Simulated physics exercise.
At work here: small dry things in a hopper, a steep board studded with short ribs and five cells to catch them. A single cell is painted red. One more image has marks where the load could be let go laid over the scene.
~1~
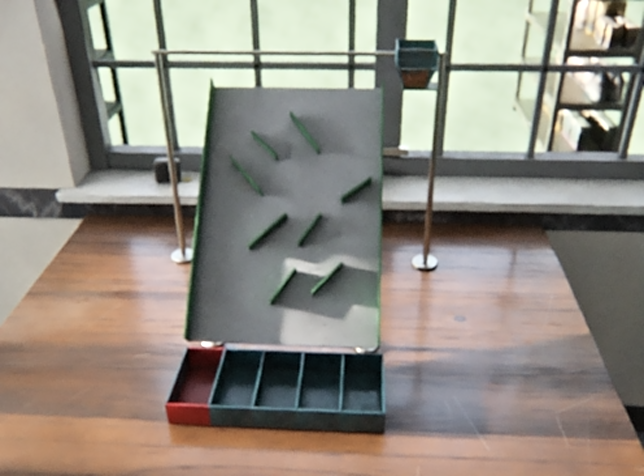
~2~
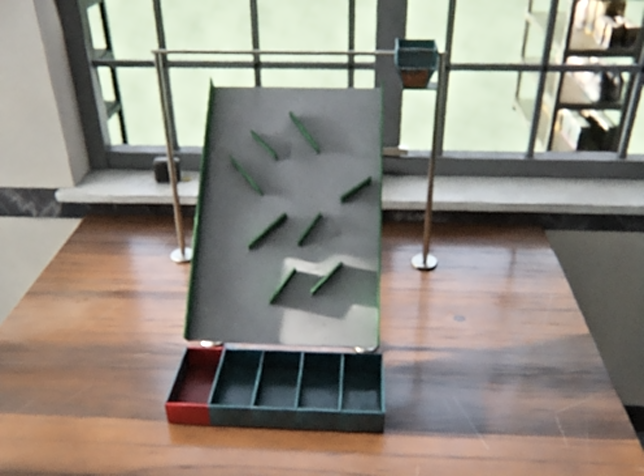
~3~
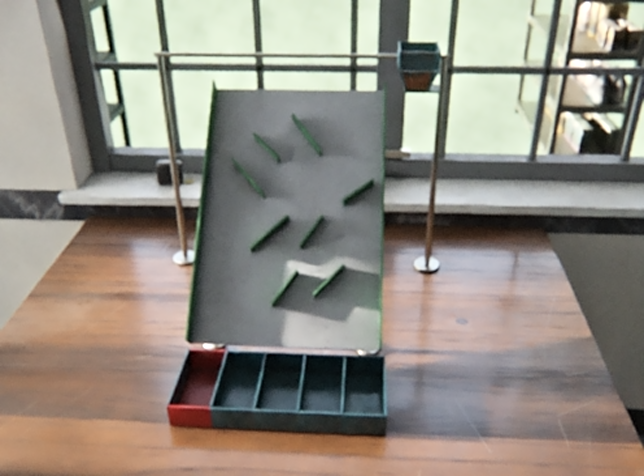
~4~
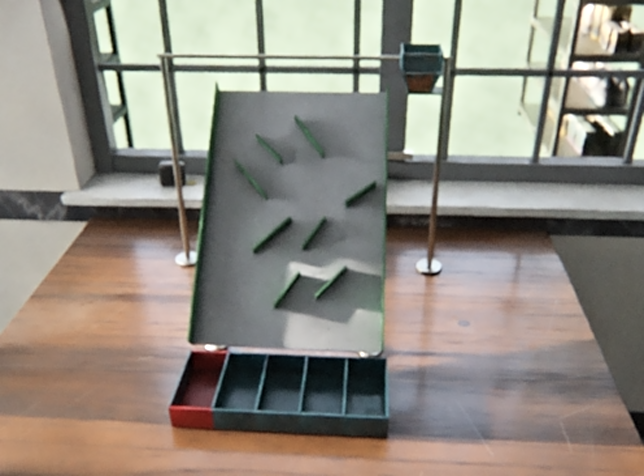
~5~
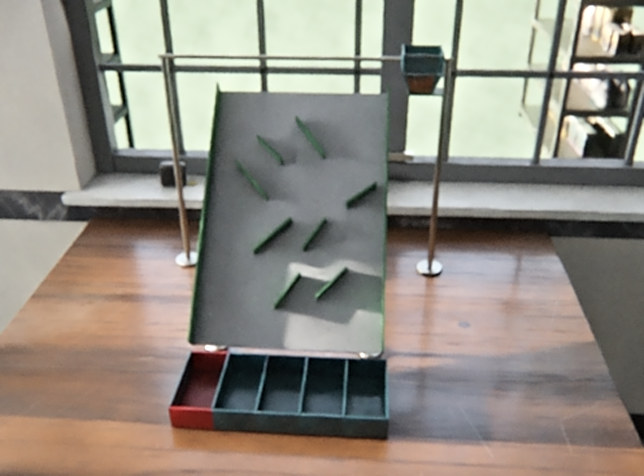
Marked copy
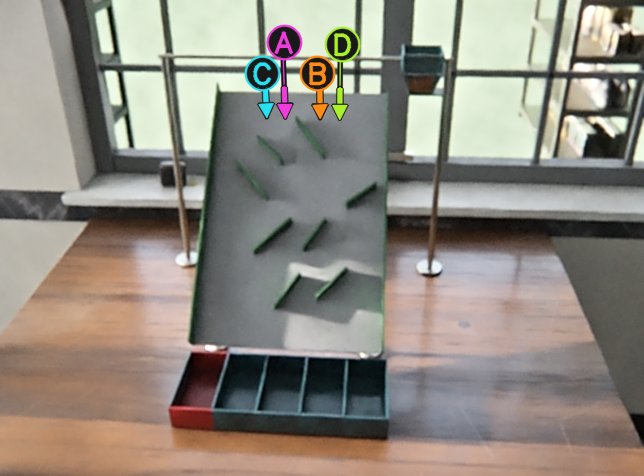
A steep grey board with green edges and short green ribs stands on a glossy brown wooden table, seen from the front and slightly above, before a barred window. Below it lies a tray of five cells, the leftmost red and the others dark teal, while a small dark hopper sits upper right on a metal rail between two posts. Nothing on the table moves; only the view shifts very slightly.
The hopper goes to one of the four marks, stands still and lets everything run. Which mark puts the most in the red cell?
The best mark is C.
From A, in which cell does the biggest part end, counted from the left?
The second.
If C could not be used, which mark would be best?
The answer is A.
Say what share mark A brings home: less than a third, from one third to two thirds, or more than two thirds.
Less than a third.
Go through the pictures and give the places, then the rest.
The first picture shows hopper at (415, 78), clay pellets, door shut.
The second picture shows ribs (251, 130) to (276, 154), (290, 111) to (318, 148), (230, 155) to (261, 191).
The third picture shows ribs (343, 200) to (373, 179), (250, 248) to (288, 215), (300, 245) to (323, 214).
The fourth picture shows ribs (273, 305) to (299, 271), (316, 296) to (346, 266).
The fifth picture shows red cell at (191, 417), number 1 of 5 from the left.
On the marked copy, mark A meets the board at (285, 113); mark B meets the board at (320, 113); mark C meets the board at (266, 112); mark D meets the board at (339, 114).
With A, about a quarter in the red cell, most in other cells.
With B, none in the red cell, all in other cells.
With C, about half in the red cell, about half in other cells.
With D, a stray few in the red cell, nearly all in other cells, a stray few held on the board.
